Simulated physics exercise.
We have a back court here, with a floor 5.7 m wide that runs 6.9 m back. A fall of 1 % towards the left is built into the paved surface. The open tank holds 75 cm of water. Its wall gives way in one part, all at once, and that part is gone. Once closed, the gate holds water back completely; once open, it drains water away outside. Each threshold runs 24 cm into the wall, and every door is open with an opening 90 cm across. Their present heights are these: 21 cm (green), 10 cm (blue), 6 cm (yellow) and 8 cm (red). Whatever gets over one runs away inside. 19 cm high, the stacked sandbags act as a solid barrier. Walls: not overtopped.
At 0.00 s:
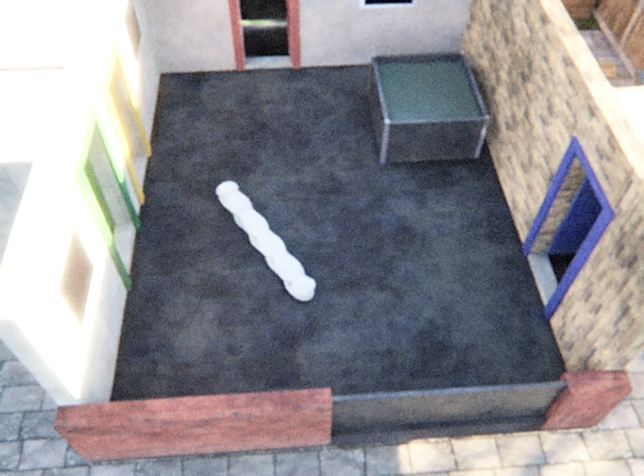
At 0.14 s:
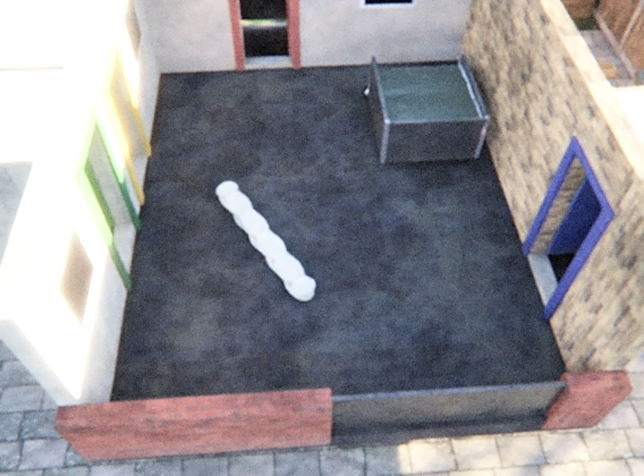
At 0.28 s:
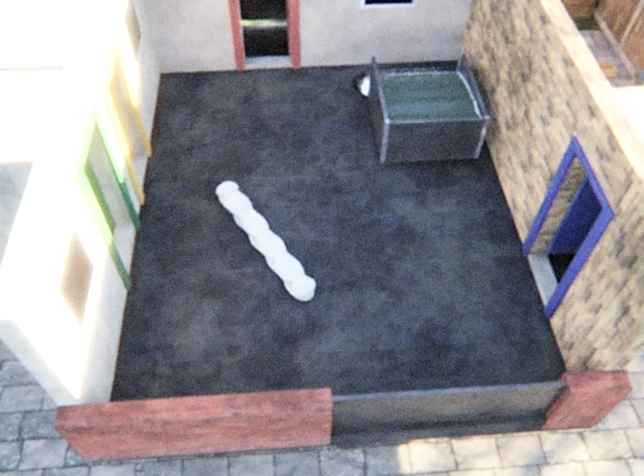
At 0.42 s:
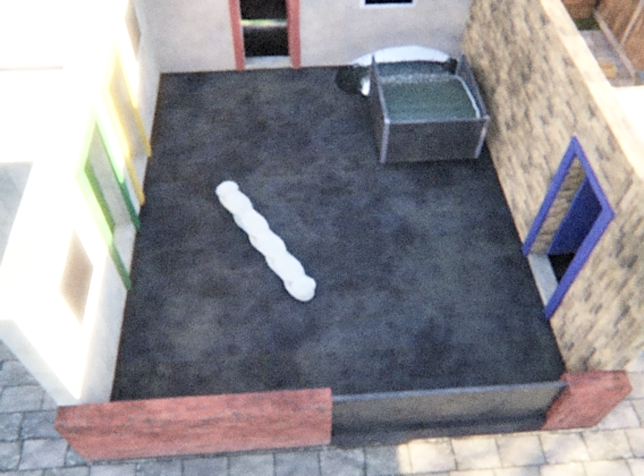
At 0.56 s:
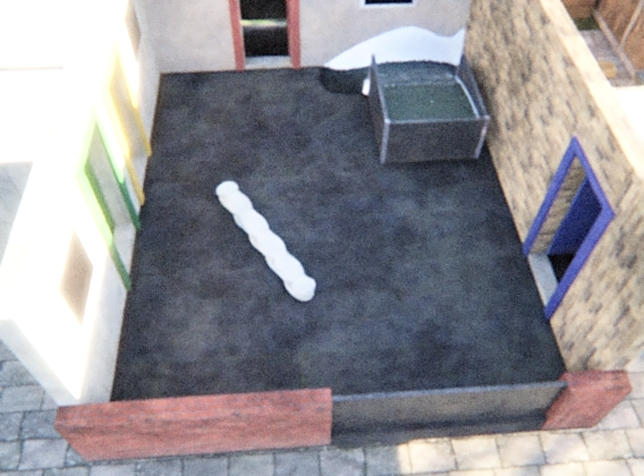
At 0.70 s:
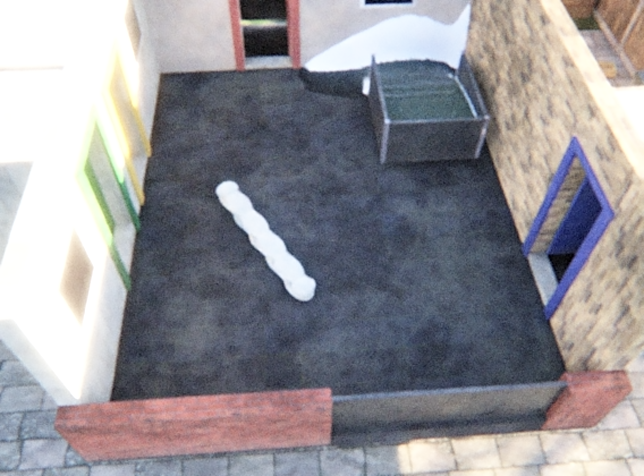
A walled court with a dark floor is seen from above, looking toward its back wall. A knobbly white barrier lies diagonally mid-floor, with a red-edged doorway behind, green and yellow ones at left, a blue one at right, and a grey open tank at back right. Pale water emerges behind the tank and spreads leftward along the back wall, while the camera stays still.
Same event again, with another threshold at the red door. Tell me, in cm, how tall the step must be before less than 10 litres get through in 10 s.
It would have to be roughly 5.5 cm high.
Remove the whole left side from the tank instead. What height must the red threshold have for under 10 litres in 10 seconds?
The answer is some 11.0 cm.
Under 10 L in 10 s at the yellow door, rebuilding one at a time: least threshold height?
Yellow door, minimum about 10.5 cm.
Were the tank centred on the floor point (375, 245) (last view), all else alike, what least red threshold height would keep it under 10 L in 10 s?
19 cm, give or take.
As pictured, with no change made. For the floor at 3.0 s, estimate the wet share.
About 45 per cent.
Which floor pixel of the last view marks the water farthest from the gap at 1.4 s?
In the last picture, around (199, 72).
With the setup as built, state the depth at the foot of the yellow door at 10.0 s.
Some 6.0 centimetres.
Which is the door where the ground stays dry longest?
It's the green door.
After 1.4 s water covers 15 % of the floor, deepest (58 cm) near (453, 61); 9 cm at the red door, 0 litres in over its 8 cm threshold.
After 3.0 s water covers 45 % of the floor, deepest (26 cm) near (161, 74); 8 cm at the red door, 2 litres in over its 8 cm threshold.
After 10.0 s water covers 80 % of the floor, deepest (12 cm) near (106, 432); 3 cm at the red door, 2 litres in over its 8 cm threshold.
At the red door as built, the water arrived by 0.9 s and peaked near 10 cm at 1.8 s.
Run again over the same 10 s with other heights there, 13 litres in over 5 cm, 6 litres over 6.5 cm. The limit of 10 litres is kept from about 5.5 cm up.
